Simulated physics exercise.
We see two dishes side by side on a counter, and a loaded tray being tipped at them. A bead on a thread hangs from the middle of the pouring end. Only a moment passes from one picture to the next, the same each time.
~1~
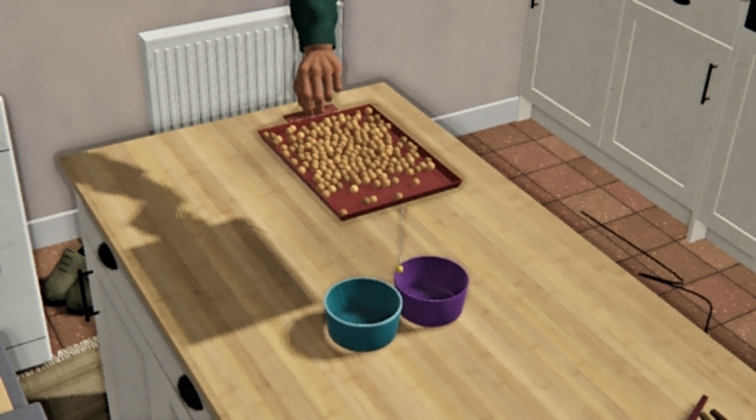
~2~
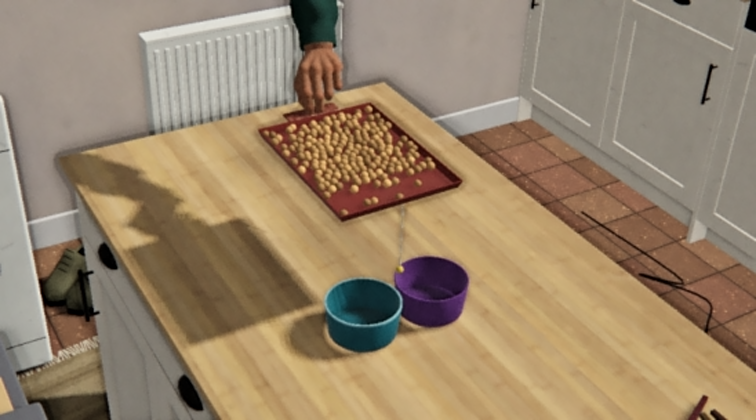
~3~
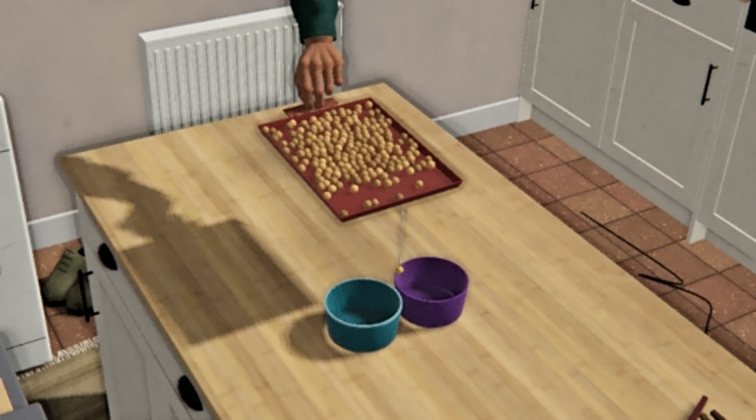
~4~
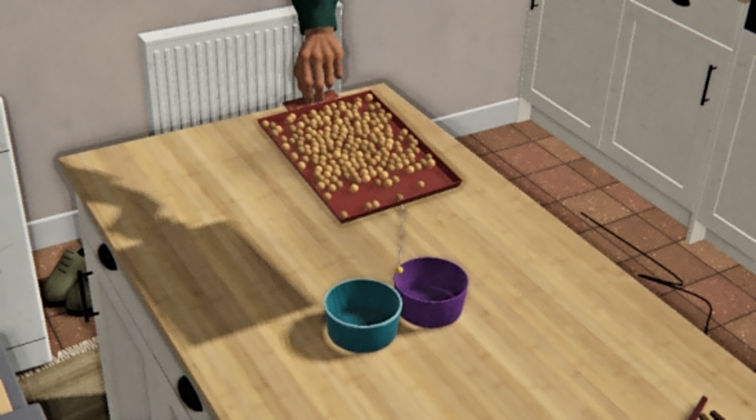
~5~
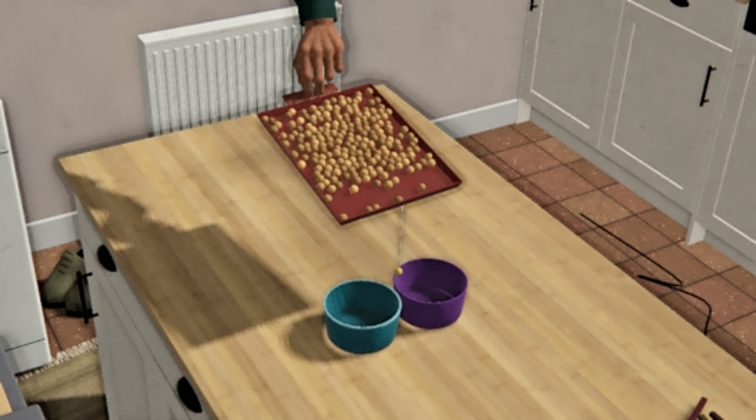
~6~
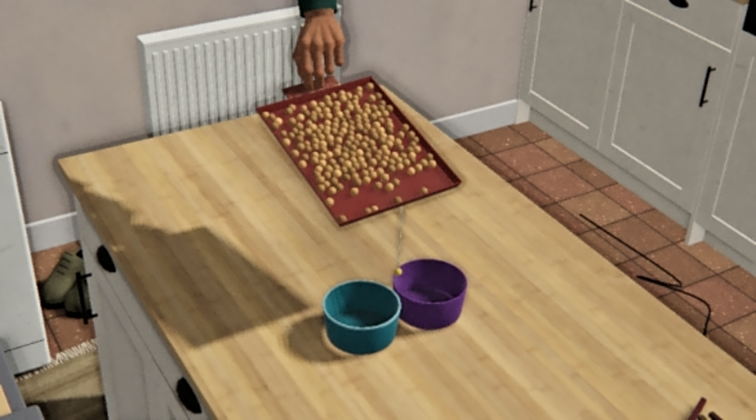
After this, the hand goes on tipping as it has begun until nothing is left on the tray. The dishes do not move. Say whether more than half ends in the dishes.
They take over half between them.
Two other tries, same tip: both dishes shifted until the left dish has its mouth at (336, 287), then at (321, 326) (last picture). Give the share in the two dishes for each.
Roughly 0 per cent, and 80 per cent.
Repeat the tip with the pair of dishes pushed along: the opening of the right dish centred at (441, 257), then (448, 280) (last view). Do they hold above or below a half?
One: The smaller part. Two: Most of it.
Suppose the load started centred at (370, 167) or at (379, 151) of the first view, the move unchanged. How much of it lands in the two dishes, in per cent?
About 70 and 70 per cent.
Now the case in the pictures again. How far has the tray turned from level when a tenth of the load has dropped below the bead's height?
At about 40°.
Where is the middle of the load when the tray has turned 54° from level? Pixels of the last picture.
Roughly at (375, 235).
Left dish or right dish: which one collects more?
It is the left-hand dish.
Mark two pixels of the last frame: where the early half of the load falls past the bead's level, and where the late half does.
First near (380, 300), later near (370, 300).
Shortly afterwards, tray tipped steeply; near half on the tray; near a quarter in the left dish; a little in the right dish; a little outside both; near a quarter in the air.
Next, tray tipped right over; near half in the left dish; a little in the right dish; near a quarter outside both; only a few in the air.
Some moments later, tray tipped past a quarter turn; near two thirds in the left dish; a little in the right dish; near a quarter outside both.
In the end, tray tipped past a quarter turn; near two thirds in the left dish; a little in the right dish; near a quarter outside both.
